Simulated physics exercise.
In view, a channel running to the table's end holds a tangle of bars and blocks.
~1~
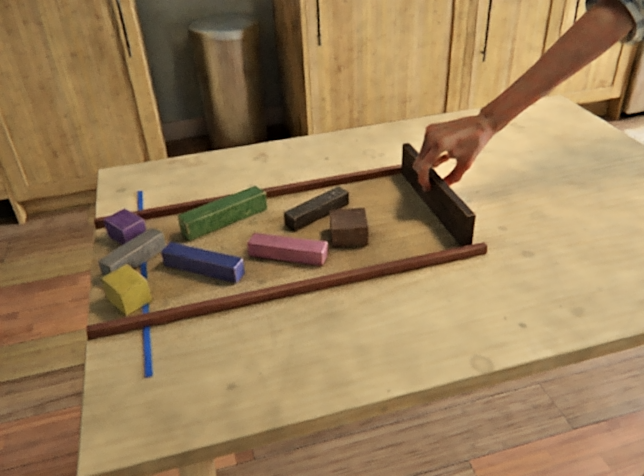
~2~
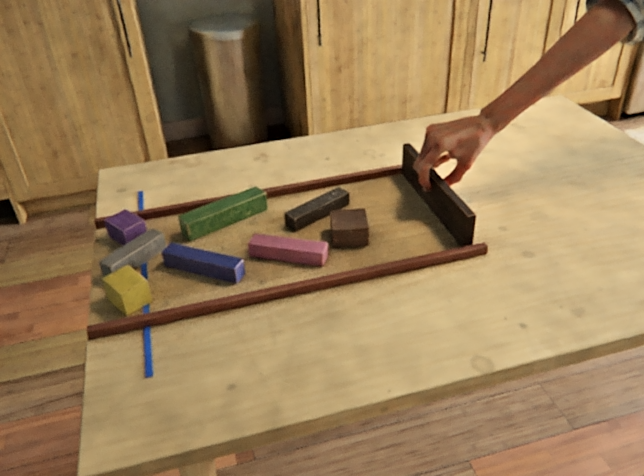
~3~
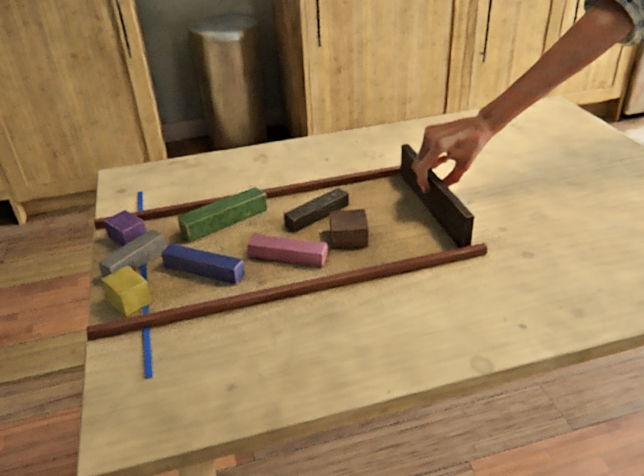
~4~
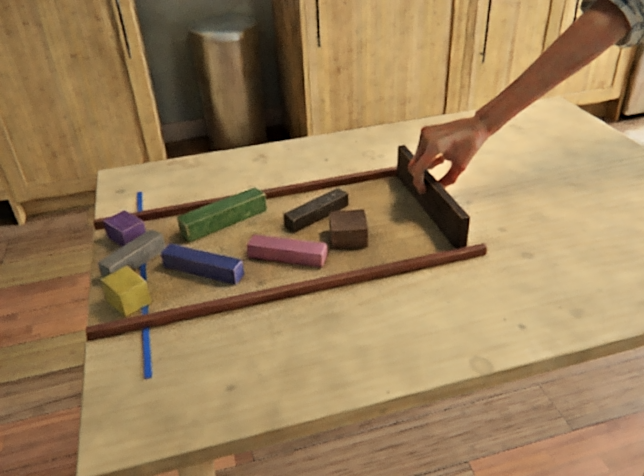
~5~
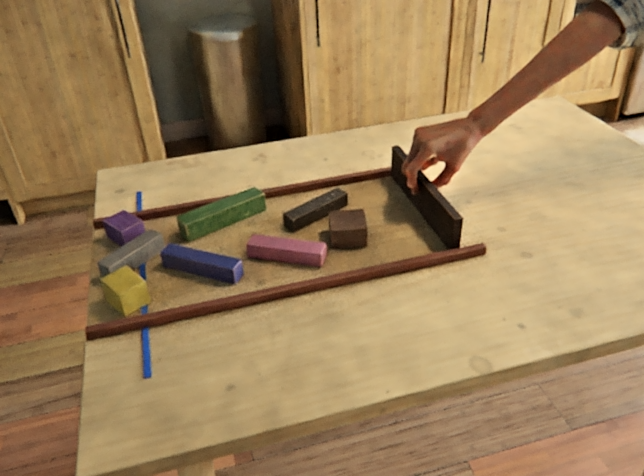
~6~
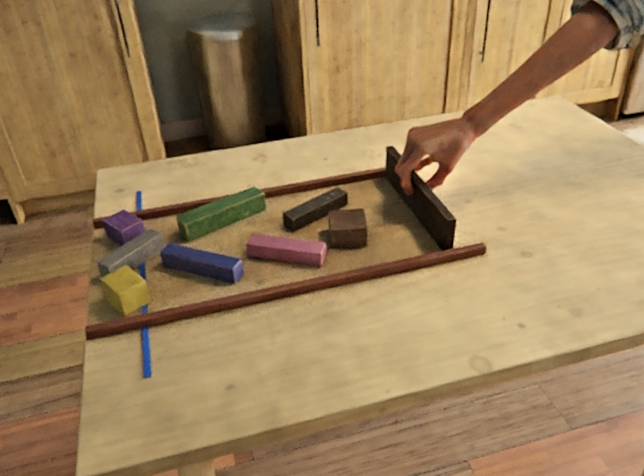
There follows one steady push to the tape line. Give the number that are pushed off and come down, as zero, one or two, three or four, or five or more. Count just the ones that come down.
Three to four.
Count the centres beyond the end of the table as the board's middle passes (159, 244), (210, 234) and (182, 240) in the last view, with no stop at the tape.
In order of the places given, that's 2, 0 and 1.
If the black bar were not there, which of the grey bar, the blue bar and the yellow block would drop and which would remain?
The grey bar comes off; the blue bar comes off; the yellow block comes off.
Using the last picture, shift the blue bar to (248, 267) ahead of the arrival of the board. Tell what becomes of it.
In the end it falls away.
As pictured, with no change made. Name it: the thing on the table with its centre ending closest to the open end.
The green bar is the one.
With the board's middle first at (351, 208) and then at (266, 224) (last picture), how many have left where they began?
Moved so far: 2, then 5.
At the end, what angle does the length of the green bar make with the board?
Roughly 45° out of line.
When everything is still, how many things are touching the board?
It adds up to 4.
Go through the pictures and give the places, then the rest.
Purple block (126, 228); yellow block (127, 289); grey bar (134, 254); board (434, 192); tape (143, 265), in the first frame.
Yellow block (127, 290); black bar (318, 209), in the second frame.
Grey bar (134, 255); brown block (349, 229), in the third frame.
Purple block (125, 229); blue bar (202, 264), in the fourth frame.
Yellow block (126, 291); board (423, 195), in the fifth frame.
Purple block (125, 228); yellow block (126, 290); grey bar (132, 255); board (417, 195); tape (142, 265), in the sixth frame.
Early on, none off yet; purple block at rest near (125, 228); yellow block at rest near (126, 290); grey bar at rest near (132, 255).
A while later, none off yet; purple block at rest near (124, 228); yellow block at rest near (126, 290); grey bar travelled a little near (115, 263).
Finally, the number that fall off is three or four; lost, blue bar, grey bar, yellow block and purple block.
